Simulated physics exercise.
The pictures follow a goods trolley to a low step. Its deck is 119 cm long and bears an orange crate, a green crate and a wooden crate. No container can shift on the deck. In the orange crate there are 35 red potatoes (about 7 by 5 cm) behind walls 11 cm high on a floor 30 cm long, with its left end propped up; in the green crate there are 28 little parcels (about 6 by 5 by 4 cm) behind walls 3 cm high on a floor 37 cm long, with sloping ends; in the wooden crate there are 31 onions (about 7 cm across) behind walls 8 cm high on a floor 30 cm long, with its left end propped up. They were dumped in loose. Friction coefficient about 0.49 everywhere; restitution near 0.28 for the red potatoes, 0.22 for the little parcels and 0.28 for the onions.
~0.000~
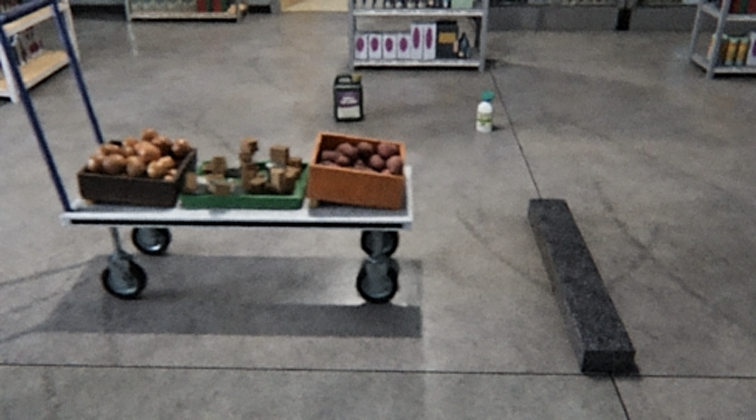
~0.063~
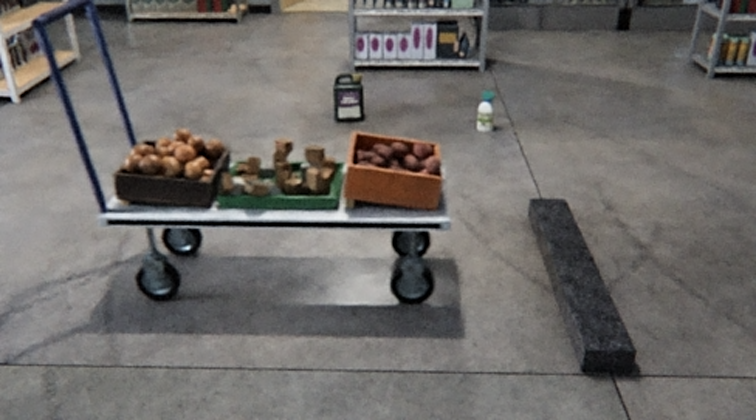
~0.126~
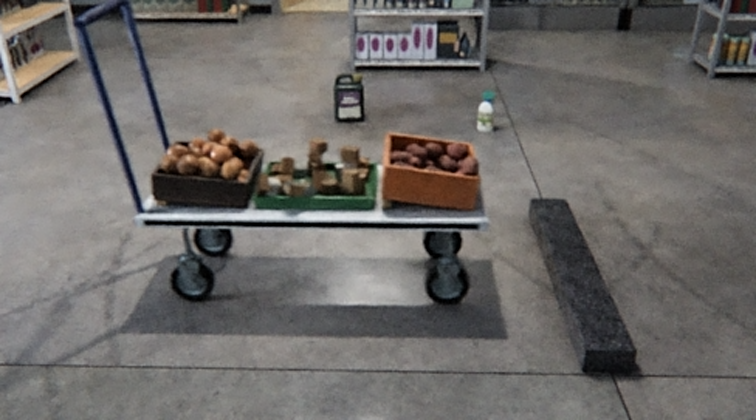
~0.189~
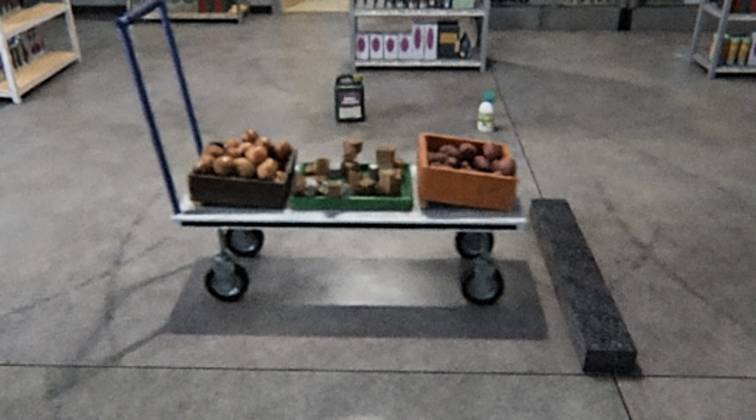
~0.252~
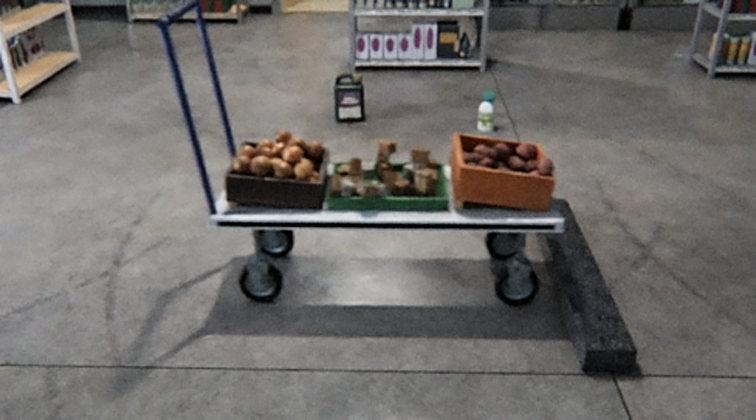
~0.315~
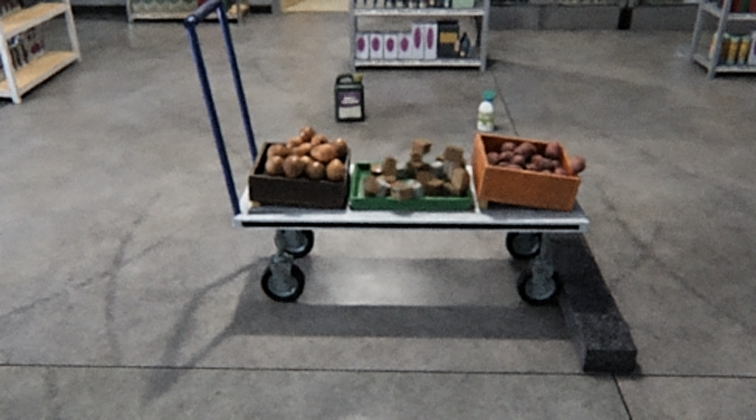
A trolley carrying three filled crates rolls right to a low step, and its load shifts.
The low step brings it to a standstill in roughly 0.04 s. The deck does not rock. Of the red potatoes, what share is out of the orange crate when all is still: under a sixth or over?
It sheds fewer than one in six of them.
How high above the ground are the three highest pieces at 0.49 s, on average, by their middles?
About 56 cm.
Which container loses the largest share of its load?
The wooden crate.
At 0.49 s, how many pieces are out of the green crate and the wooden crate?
About: Green crate 3, wooden crate 8.
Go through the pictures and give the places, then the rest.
In the first picture (each is followed by its nearest rim corner in this view), orange crate, (314, 165); green crate, (298, 197); 58 cm short of the stop; none out.
The second picture shows orange crate, (351, 165); green crate, (335, 197); 46 cm short of the stop.
The third picture shows orange crate, (389, 166); green crate, (372, 198); 33 cm short of the stop.
The fourth picture shows orange crate, (427, 166); green crate, (409, 198); 21 cm short of the stop.
The fifth picture shows orange crate, (465, 166); green crate, (446, 199); 8 cm short of the stop.
The sixth picture shows orange crate, (489, 166); green crate, (470, 199); stopped; 1 out, the lowest onion at (307, 136).
After 0.37 s, orange crate 34 in, 1 out, green crate 27 in, 1 out and wooden crate 28 in, 3 out.
After 0.49 s, orange crate 34 in, 1 out, green crate 25 in, 3 out and wooden crate 24 in, 7 out.
After 0.72 s, orange crate 34 in, 1 out, green crate 25 in, 3 out and wooden crate 23 in, 8 out.
When it is over (at 1.23 s), orange crate 34 in, 1 out, green crate 25 in, 3 out and wooden crate 23 in, 8 out. Asked share, 1 of 35, 3 per cent.
